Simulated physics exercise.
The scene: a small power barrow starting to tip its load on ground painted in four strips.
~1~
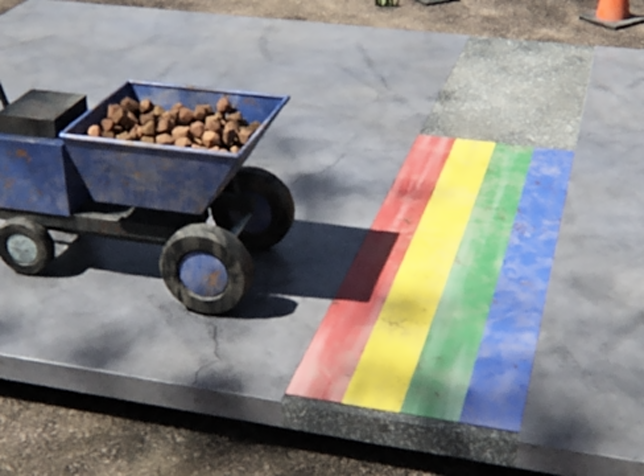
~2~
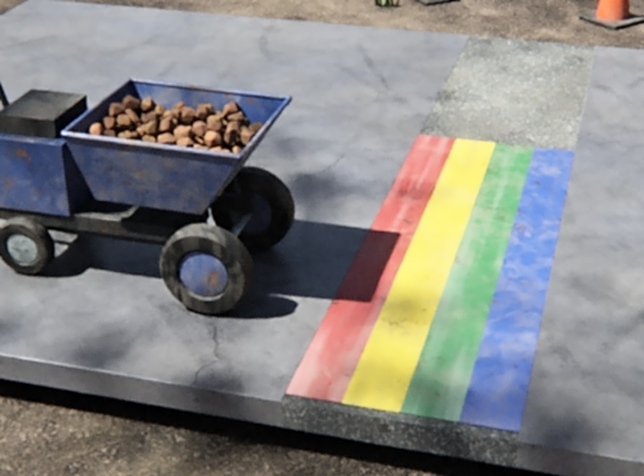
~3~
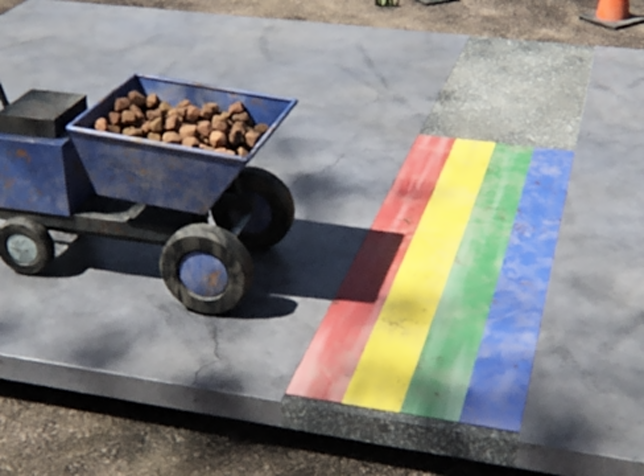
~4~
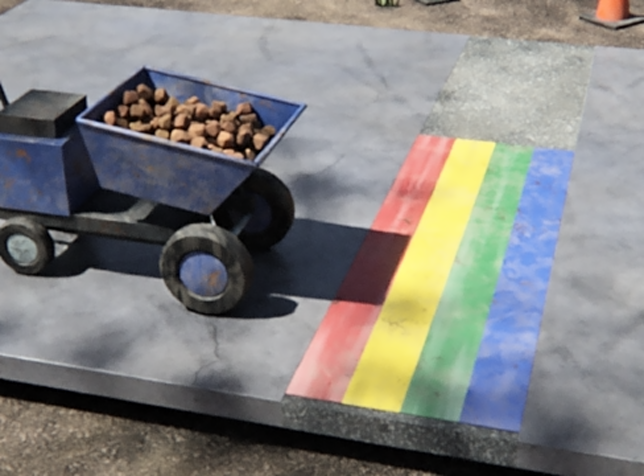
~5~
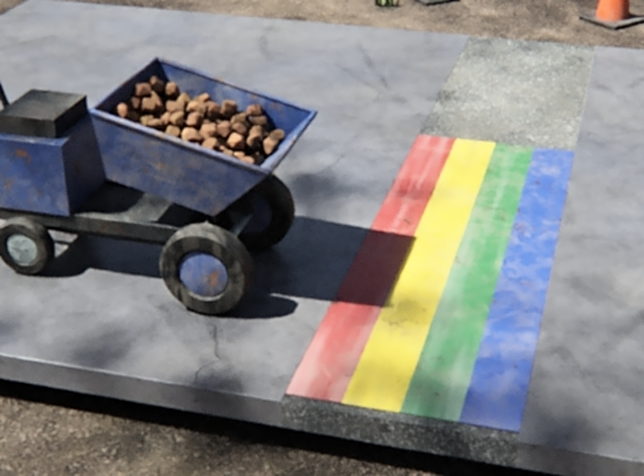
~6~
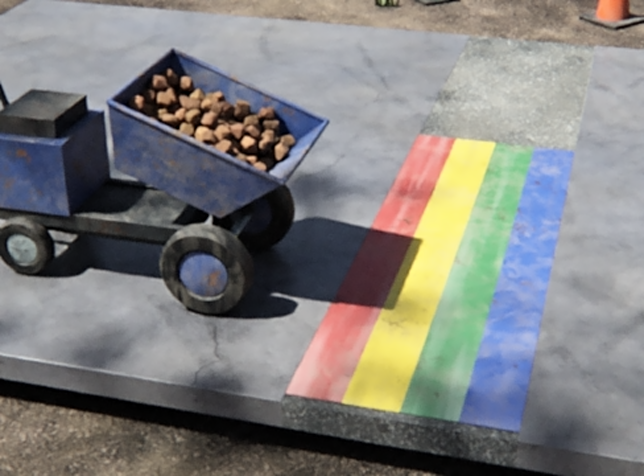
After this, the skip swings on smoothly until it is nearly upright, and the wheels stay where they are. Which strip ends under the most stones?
Most covered: The yellow band.
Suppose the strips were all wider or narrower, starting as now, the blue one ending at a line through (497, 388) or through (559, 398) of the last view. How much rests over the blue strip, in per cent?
The first gives 10 %, the second 0 %.
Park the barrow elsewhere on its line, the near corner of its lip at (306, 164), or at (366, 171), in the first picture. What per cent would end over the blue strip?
First some 20, then 40 per cent.
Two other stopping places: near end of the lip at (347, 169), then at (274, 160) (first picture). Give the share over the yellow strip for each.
First some 0, then 30 per cent.
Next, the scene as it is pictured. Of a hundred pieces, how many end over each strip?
Red strip: 20 %, yellow strip: 30 %, green strip: 20 %, blue strip: 5 %.
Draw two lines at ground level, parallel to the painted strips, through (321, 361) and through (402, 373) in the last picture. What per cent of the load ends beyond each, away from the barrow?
About 70 and 30 per cent.
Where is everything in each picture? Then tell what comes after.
The first picture shows lip of the skip at (239, 156), level; top of the load at (183, 129), clay clods; red strip at (332, 358); yellow strip at (387, 366); green strip at (442, 375); blue strip at (499, 384).
The second picture shows lip of the skip at (241, 157), level; top of the load at (172, 127).
The third picture shows lip of the skip at (247, 160), tipped barely; top of the load at (169, 123).
The fourth picture shows lip of the skip at (257, 165), tipped a little; top of the load at (177, 120).
The fifth picture shows lip of the skip at (269, 173), tipped a little; top of the load at (169, 122).
The sixth picture shows lip of the skip at (283, 183), tipped clearly; top of the load at (175, 112); red strip at (332, 358); yellow strip at (387, 366); green strip at (442, 375); blue strip at (499, 384).
Soon, skip tipped steeply; all in the skip.
A while on, skip tipped right over; most in the skip; a small part over the red strip; a small part over the yellow strip; a stray few over the green strip.
Towards the end, skip tipped right over; about a quarter in the skip; about a quarter over the red strip; about a third over the yellow strip; about a quarter over the green strip; a small part over the blue strip; a stray few off the paint.
Finally, skip tipped right over; about a quarter in the skip; about a quarter over the red strip; about a quarter over the yellow strip; about a quarter over the green strip; a small part over the blue strip; a stray few off the paint.
